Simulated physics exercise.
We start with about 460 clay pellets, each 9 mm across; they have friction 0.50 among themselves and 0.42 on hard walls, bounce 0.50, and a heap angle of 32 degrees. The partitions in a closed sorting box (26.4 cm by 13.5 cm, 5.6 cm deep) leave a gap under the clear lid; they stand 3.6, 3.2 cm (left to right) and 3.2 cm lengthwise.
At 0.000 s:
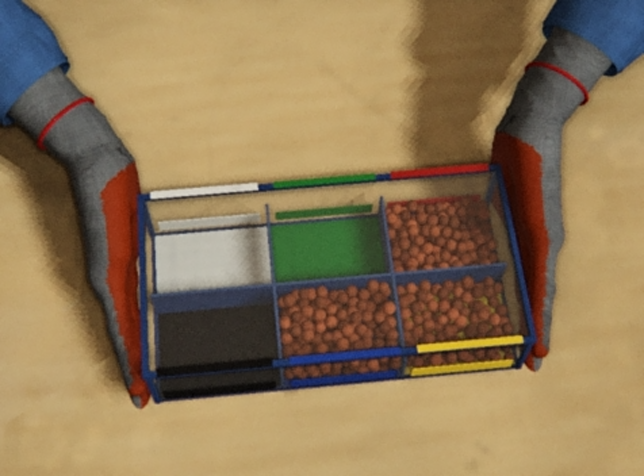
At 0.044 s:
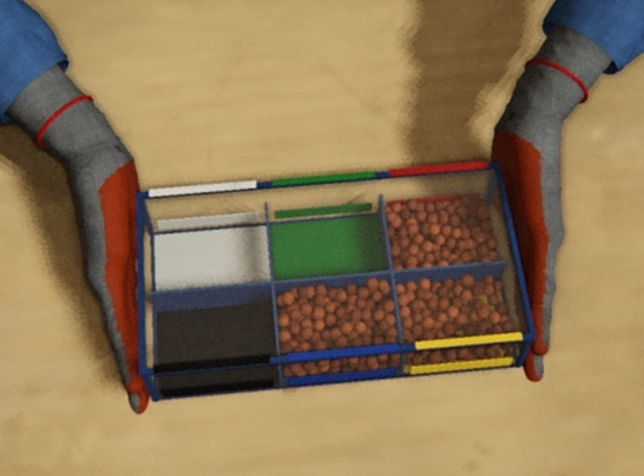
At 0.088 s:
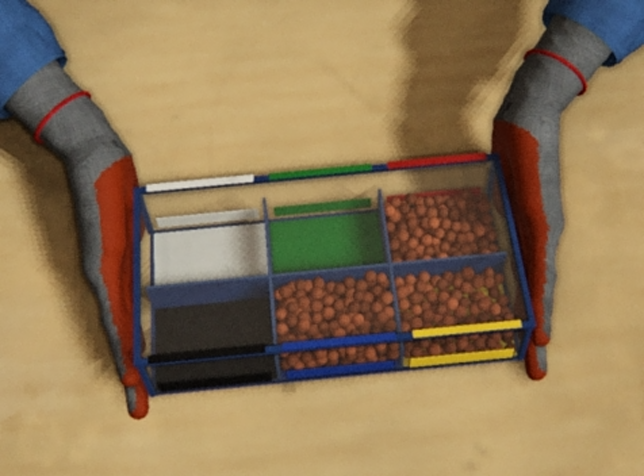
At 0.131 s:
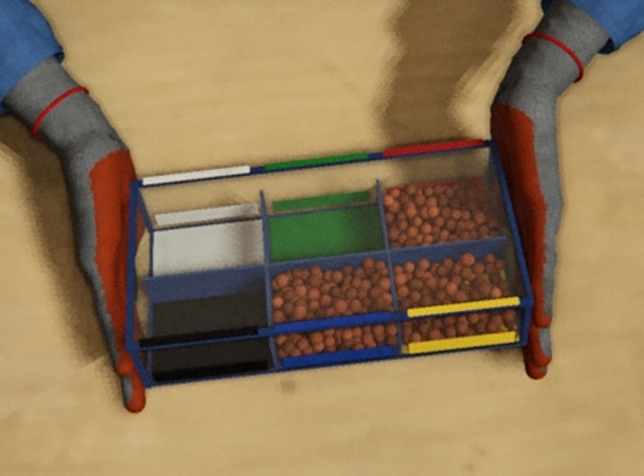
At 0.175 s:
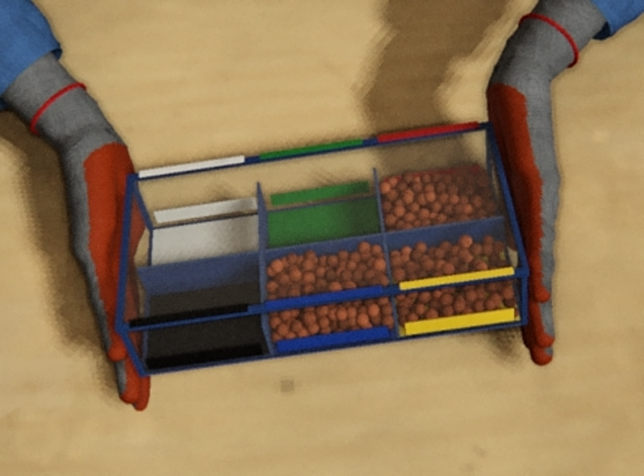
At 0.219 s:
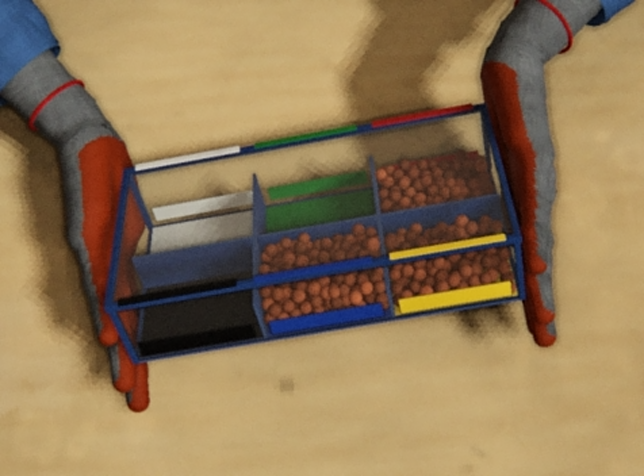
Over a pale wooden surface, two gray-and-red gloved hands held a clear-lidded box of colored compartments, three filled with reddish-brown pellets, and steadily tilted it, raising the right side higher than the left.
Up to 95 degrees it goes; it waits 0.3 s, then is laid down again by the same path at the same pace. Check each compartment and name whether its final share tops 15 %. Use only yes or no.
Red: Yes; blue: No; green: Yes; yellow: No; white: Yes; black: No.
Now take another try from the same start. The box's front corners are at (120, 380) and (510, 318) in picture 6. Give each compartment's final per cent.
Red 5; blue 45; green 0; yellow 10; white 10; black 30.
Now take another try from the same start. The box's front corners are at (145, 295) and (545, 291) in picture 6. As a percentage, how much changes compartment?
In that case close to 45 per cent.
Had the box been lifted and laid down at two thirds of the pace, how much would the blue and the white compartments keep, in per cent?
In that case blue would keep 5 % and white would keep 30 %.
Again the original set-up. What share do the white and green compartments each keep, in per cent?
White: 25; green: 30.
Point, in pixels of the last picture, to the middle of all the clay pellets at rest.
I'd say roughly (325, 240).
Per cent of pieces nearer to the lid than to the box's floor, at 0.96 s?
About 60 per cent.
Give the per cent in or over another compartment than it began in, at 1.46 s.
Roughly 60 %.
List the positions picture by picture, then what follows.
The first picture shows box tilt 0 degrees, front corners at (148, 373) and (530, 337); red 30 %, blue 40 %, yellow 25 %.
The second picture shows box tilt 1 degrees, front corners at (146, 369) and (529, 334).
The third picture shows box tilt 5 degrees, front corners at (140, 360) and (529, 322), lowest corner left back.
The fourth picture shows box tilt 10 degrees, front corners at (132, 345) and (527, 299), lowest corner left back.
The fifth picture shows box tilt 16 degrees, front corners at (122, 326) and (522, 270), lowest corner left back.
The sixth picture shows box tilt 23 degrees, front corners at (112, 305) and (514, 237), lowest corner left back; red 30 %, blue 40 %, yellow 25 %. The box's pace is about 145 degrees a second.
After 0.96 s, tilt 95 degrees; red 35 %, blue 15 %, green 25 %, yellow 5 %, white 15 %.
Then, at 1.46 s, tilt 50 degrees; red 30 %, blue 10 %, green 30 %, yellow 5 %, white 25 %.
Then, at 2.02 s, tilt 0 degrees; red 30 %, blue 10 %, green 30 %, yellow 5 %, white 25 %.
In the end, at 2.5 s, red 30 %, blue 10 %, green 30 %, yellow 5 %, white 25 %, black 0 %.
